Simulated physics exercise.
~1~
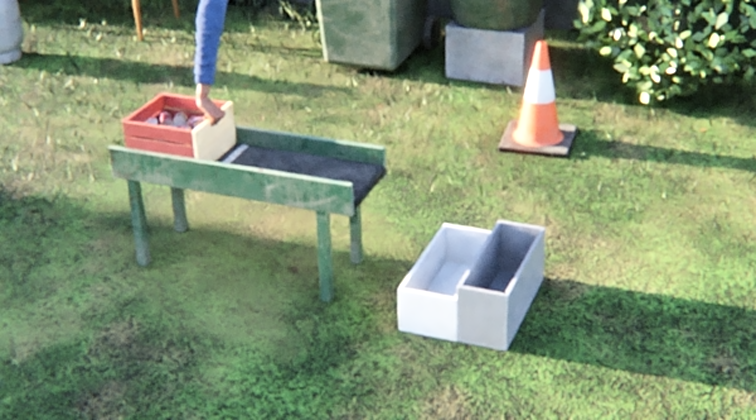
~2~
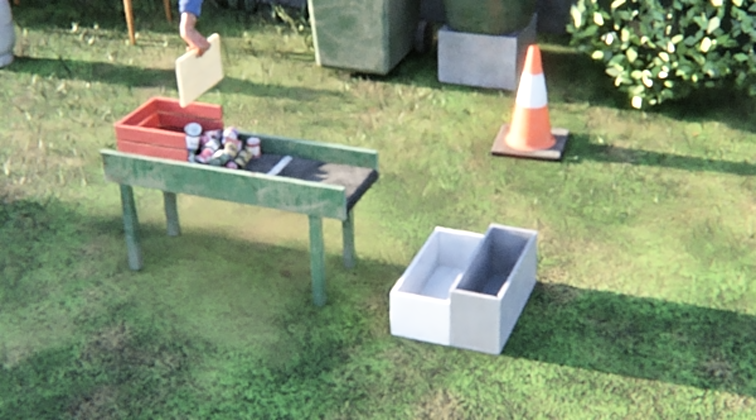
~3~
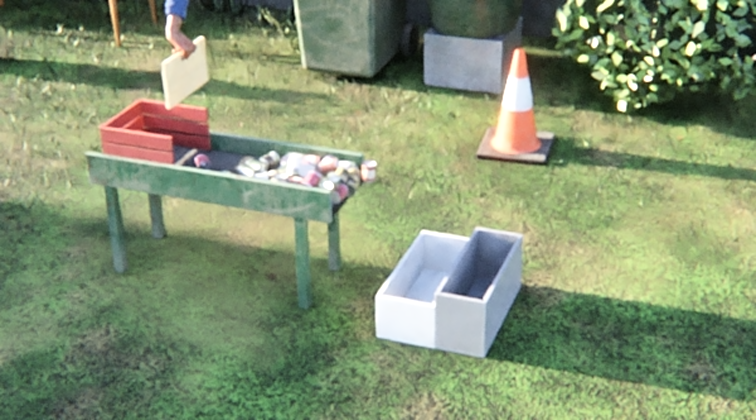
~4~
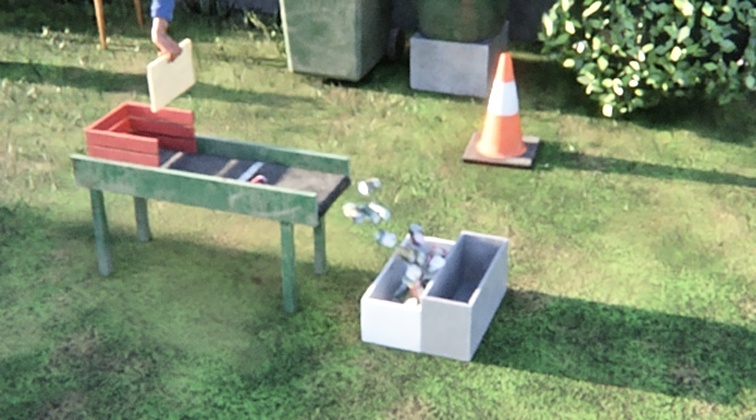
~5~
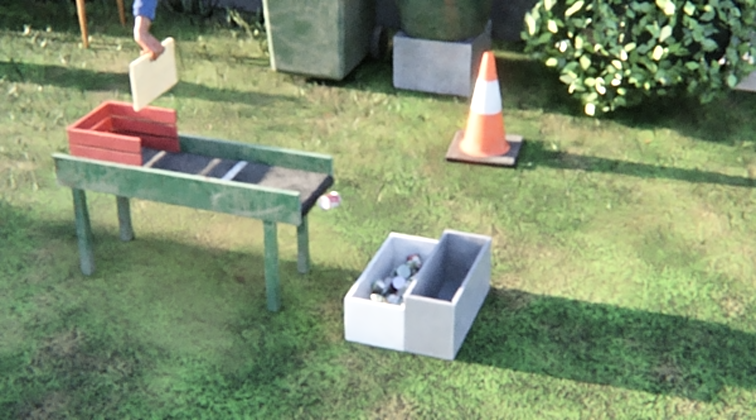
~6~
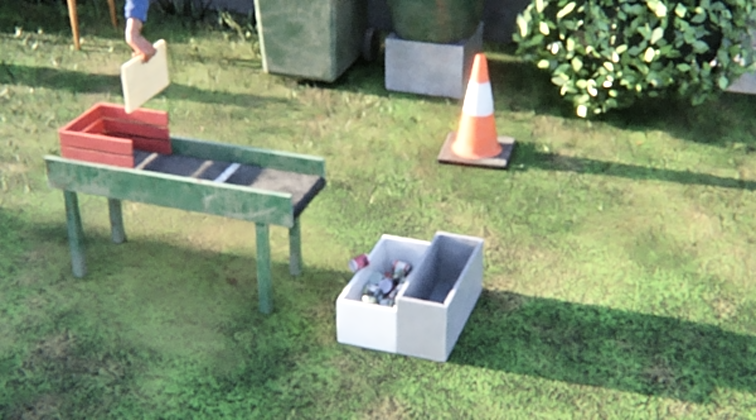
In this clip, a hand lifts a pale gate from a red pen on a green-sided conveyor belt, and small tins ride rightward and tumble off the end into a white box beside a grey tub, with a last straggler dropping just short of the white box.
